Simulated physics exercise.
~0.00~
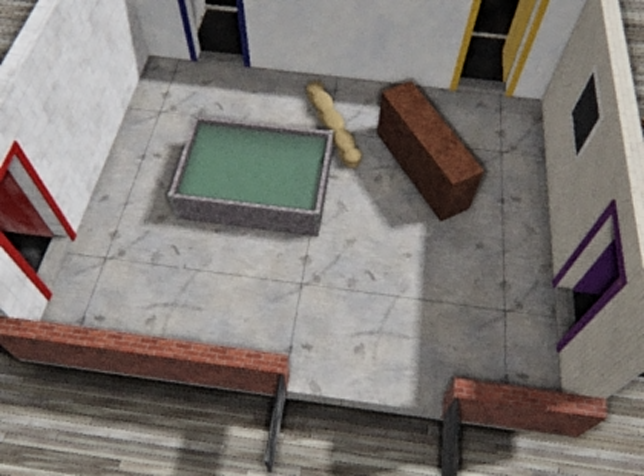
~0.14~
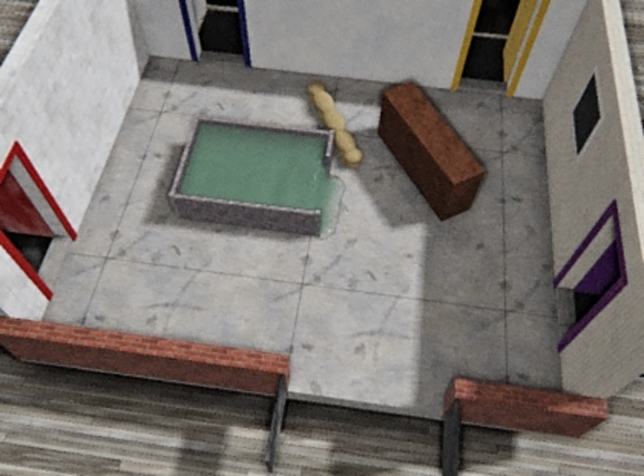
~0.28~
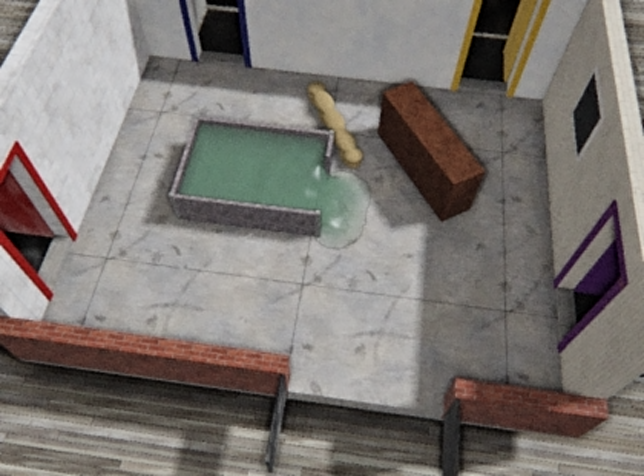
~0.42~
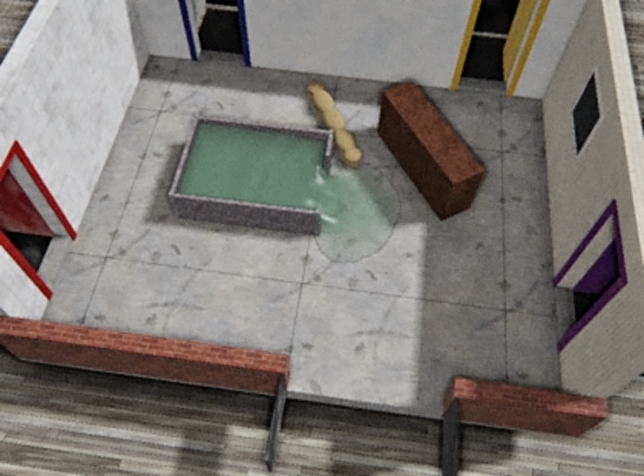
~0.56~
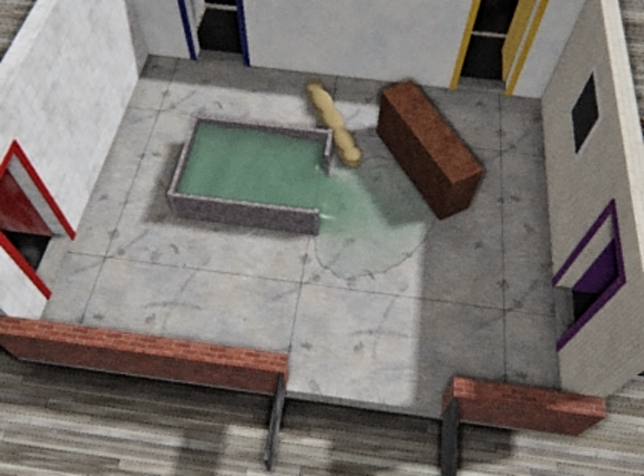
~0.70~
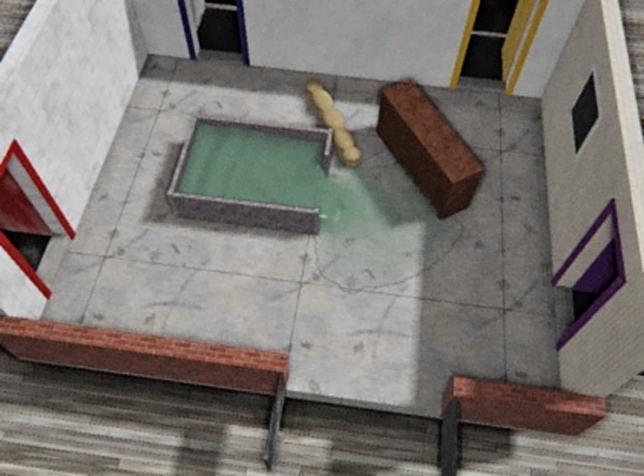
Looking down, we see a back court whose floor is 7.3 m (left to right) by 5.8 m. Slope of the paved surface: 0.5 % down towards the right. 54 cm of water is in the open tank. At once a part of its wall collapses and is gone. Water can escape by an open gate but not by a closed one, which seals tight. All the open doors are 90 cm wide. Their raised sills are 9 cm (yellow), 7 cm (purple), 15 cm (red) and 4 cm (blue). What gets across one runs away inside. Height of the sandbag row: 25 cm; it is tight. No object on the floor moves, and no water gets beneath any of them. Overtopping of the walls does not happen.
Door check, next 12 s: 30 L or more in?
Yellow door: The inflow ends up lower than the cap; purple door: The inflow ends up higher than the cap; red door: The inflow ends up lower than the cap; blue door: The inflow ends up lower than the cap.
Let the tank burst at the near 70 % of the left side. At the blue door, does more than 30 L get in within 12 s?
Then blue exceeds it.
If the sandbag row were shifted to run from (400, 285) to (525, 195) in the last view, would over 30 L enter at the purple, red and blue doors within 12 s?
Then the purple door is fine, the red door is fine, and the blue door is fine.
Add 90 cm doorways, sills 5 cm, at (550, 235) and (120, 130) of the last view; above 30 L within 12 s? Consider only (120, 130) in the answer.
That one comes out less than that.
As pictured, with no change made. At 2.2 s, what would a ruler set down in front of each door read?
Door by door, in cm: Yellow reads 0, purple reads 18, red reads 0, blue reads 0.
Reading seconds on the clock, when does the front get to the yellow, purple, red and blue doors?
Yellow 5.0 s, purple 1.6 s, red not in the 12 s, blue 5.0 s.
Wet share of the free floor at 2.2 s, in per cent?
Wet share: Near 30 percent.
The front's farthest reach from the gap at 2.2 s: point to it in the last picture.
Roughly at pixel (552, 396).
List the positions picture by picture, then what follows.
The open tank at (254, 166) is whole and still, 54 cm deep, in the first frame.
The front is at (333, 179), 0.6 m from the gap at (321, 200); 0.1 m2 of floor is under water; 54 cm left at the back of the open tank, in the second frame.
Water pours out at (321, 200) and has run 0.8 m, to (364, 189); typically 9 cm deep outside, 54 cm at the open tank's back, in the third frame.
Water pours out at (321, 200) and has run 1.2 m, to (393, 195); typically 6 cm deep outside, 54 cm at the open tank's back, in the fourth frame.
The front is at (428, 208), 1.8 m from the gap at (320, 199); 2.8 m2 of floor is under water; 54 cm left at the back of the open tank, in the fifth frame.
The front is at (454, 233), 2.2 m from the gap at (320, 199); 3.4 m2 of floor is under water; 50 cm left at the back of the open tank, in the sixth frame.
After 1.4 s water covers 20 % of the floor and is deepest (29 cm) near (326, 211); yellow door not reached, purple door not reached, red door not reached, blue door not reached.
After 2.2 s water covers 30 % of the floor and is deepest (29 cm) near (407, 193); yellow door not reached, purple door 18 cm at the sill, 25 L in, red door not reached, blue door not reached.
After 3.5 s water covers 35 % of the floor and is deepest (24 cm) near (552, 396); yellow door not reached, purple door 17 cm at the sill, 92 L in, red door not reached, blue door not reached.
After 7.0 s water covers 55 % of the floor and is deepest (12 cm) near (512, 403); yellow door 5 cm at the sill, 0 L in, purple door 12 cm at the sill, 182 L in, red door not reached, blue door 1 cm at the sill, 0 L in.
After 12.0 s water covers 65 % of the floor and is deepest (8 cm) near (539, 183); yellow door 7 cm at the sill, 0 L in, purple door 6 cm at the sill, 200 L in, red door not reached, blue door 1 cm at the sill, 0 L in.
